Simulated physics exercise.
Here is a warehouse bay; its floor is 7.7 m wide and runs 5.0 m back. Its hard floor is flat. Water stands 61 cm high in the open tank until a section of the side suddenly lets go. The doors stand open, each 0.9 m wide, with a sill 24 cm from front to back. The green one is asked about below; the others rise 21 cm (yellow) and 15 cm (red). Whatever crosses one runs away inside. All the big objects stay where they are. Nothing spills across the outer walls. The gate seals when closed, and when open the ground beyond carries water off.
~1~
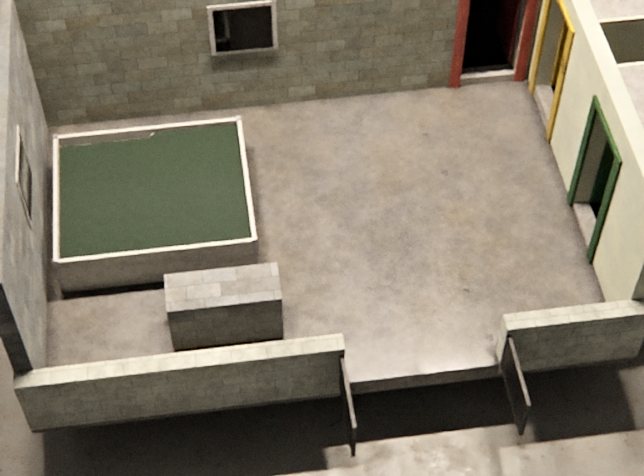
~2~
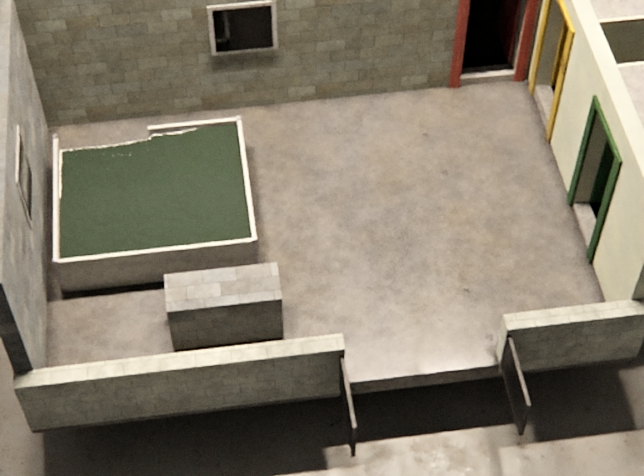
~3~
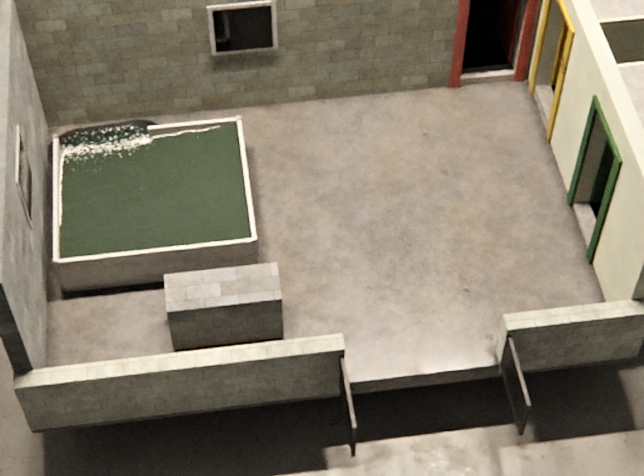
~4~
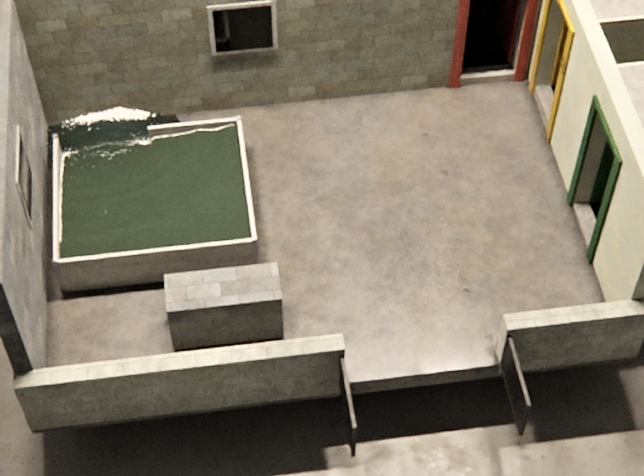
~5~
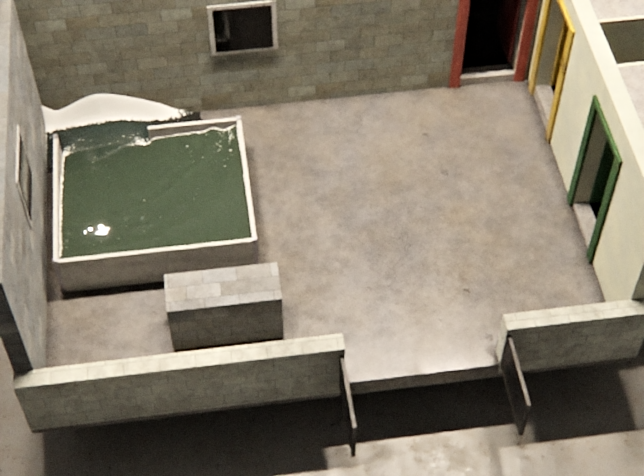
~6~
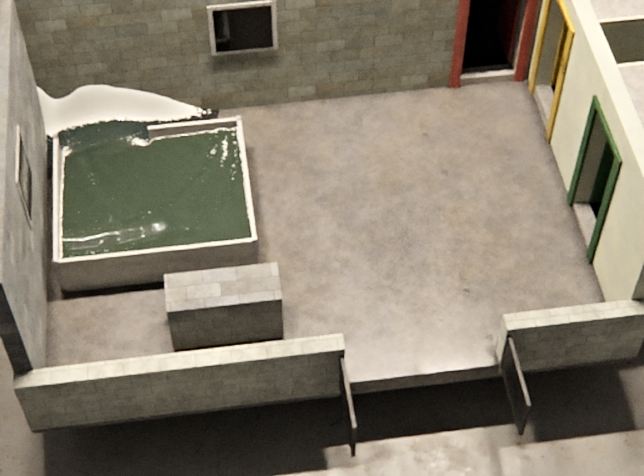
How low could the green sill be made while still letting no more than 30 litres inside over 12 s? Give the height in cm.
It would have to be roughly 7 cm high.
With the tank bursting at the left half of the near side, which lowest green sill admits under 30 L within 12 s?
Some 11.5 cm.
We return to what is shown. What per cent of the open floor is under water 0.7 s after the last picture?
Near 10 per cent is wet.
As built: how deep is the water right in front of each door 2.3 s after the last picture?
Depths in cm: Yellow 0, red 3, green 0.
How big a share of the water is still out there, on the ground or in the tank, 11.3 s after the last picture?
Some 90 per cent remains.
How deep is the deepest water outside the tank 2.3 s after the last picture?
Roughly 37 cm.
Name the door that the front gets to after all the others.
It is the green one.
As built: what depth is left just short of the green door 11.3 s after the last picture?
Roughly 9.0 cm deep.
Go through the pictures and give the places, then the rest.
Still water, 61 cm deep, in the open tank at (152, 190); the green door at (593, 185) is dry, in the first frame.
The front is at a hidden place, 0.3 m from the gap on the far side; 0.3 m2 of floor is wet, 61 cm left at the back, in the second frame.
The gap is on the far side, the front 0.8 m out at (126, 125); the back of the open tank holds 61 cm, in the third frame.
The gap is on the far side, the front 1.0 m out at (168, 115); the back of the open tank holds 61 cm, in the fourth frame.
Water pours out on the far side and has run 1.2 m, to (194, 112); about 15 cm deep outside, 61 cm at the back, in the fifth frame.
The front is at (213, 111), 1.4 m from the gap on the far side; 2.0 m2 of floor is wet, 59 cm left at the back; 5.9 m in a straight line remain to the green door at (593, 185), in the sixth frame.
Then, 0.7 s after the last picture water covers 10 % of the floor, deepest (64 cm) near (60, 131); it has not reached the green door.
Then, 2.3 s after the last picture water covers 45 % of the floor, deepest (37 cm) near (48, 150); it has not reached the green door.
Then, 11.3 s after the last picture water covers 95 % of the floor, deepest (16 cm) near (96, 162); 9 cm at the green door, 17 litres in over its 8 cm sill.
At the green door as built, the water peaked near 11 cm, 9.5 s after the last picture.
With a sill of 6 cm, 42 litres would have come in within the 12 s; with 8.5 cm, 14 litres. So under 30 litres takes about 7 cm.
